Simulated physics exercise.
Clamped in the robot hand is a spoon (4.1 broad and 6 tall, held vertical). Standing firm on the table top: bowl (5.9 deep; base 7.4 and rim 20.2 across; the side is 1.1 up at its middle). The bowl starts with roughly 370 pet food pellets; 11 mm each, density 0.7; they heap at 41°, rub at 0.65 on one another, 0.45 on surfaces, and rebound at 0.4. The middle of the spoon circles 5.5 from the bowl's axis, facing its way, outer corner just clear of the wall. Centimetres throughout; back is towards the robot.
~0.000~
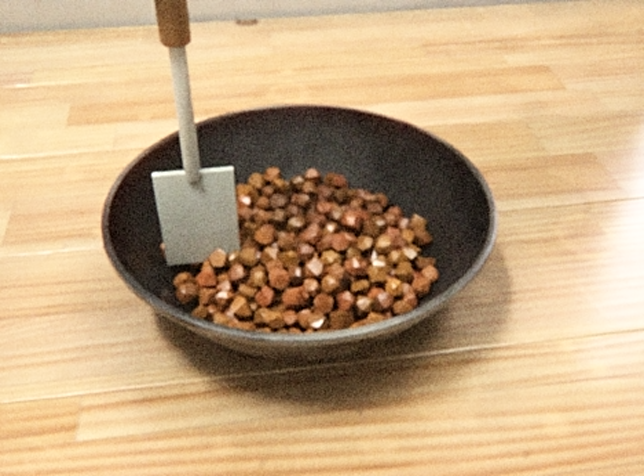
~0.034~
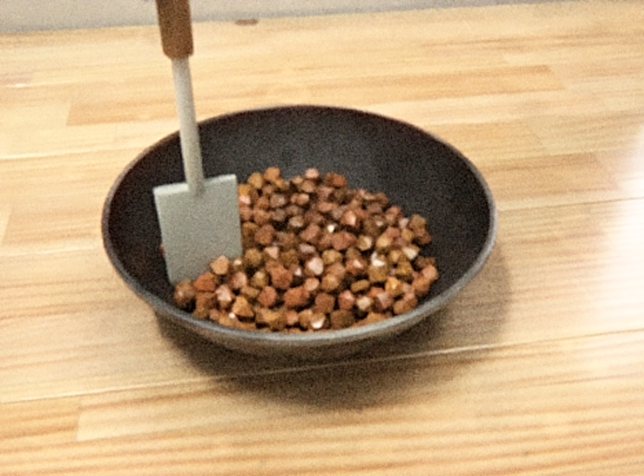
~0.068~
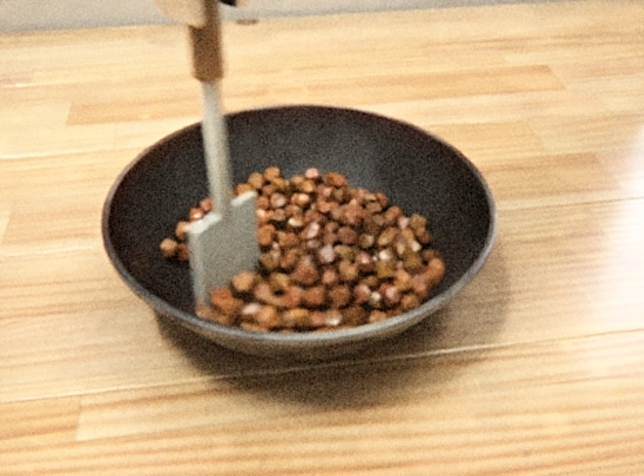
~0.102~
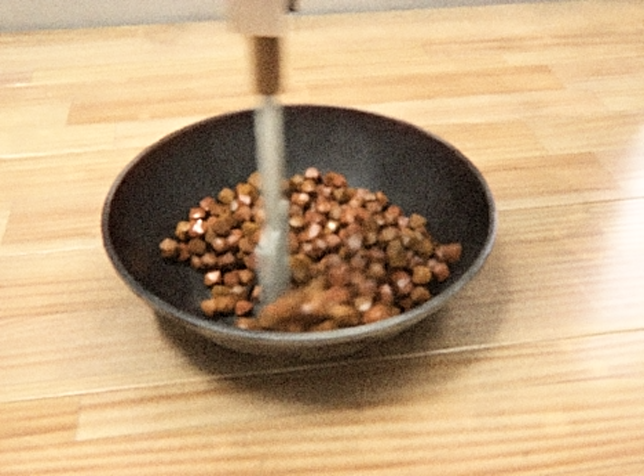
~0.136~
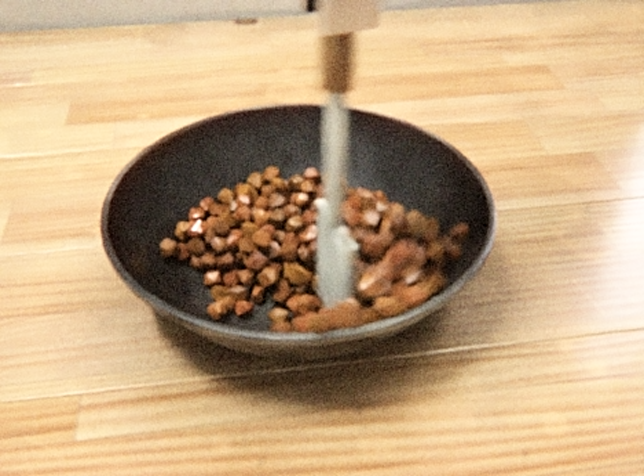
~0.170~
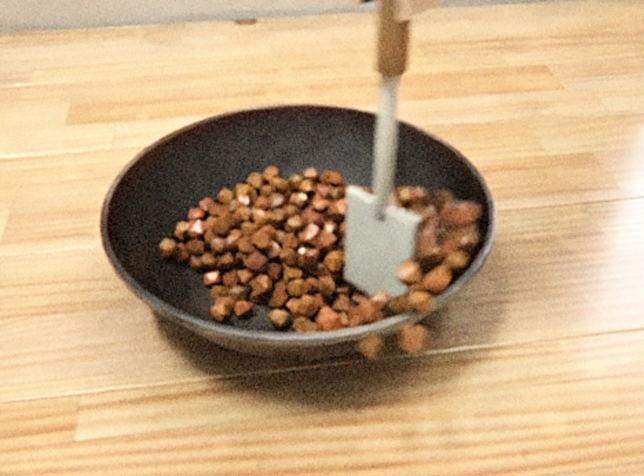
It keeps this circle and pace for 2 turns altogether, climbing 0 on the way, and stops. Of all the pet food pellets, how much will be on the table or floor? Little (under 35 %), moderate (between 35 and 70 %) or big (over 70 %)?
Share on the table or floor: Moderate (between 35 and 70 %).
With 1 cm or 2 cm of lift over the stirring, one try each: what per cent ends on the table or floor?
Some 30 and 25 per cent.
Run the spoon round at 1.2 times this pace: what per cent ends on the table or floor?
About 50 per cent.
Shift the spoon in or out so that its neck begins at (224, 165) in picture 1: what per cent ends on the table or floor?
Some 25 per cent.
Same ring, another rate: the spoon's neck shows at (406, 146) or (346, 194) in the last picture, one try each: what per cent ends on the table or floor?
About 50 and 35 per cent.
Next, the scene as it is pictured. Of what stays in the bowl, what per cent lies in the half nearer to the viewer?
Some 55 per cent.
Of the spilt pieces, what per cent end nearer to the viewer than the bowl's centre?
Some 40 per cent.
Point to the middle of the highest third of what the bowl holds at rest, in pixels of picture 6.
Near (264, 287).
After 0.44 s, 359° round, highest piece 8 above the table; 292 in the bowl, 53 on the table or floor, 28 in flight or on the tool.
After 0.70 s, 228° round, highest piece 11 above the table; 230 in the bowl, 125 on the table or floor, 18 in flight or on the tool.
After 1.03 s, 0° round, highest piece 5 above the table; 209 in the bowl, 164 on the table or floor.
After 1.73 s, 0° round, highest piece 5 above the table; 209 in the bowl, 164 on the table or floor.
In the end, 209 in the bowl, 164 on the table or floor. That is 44 % on the table or floor.
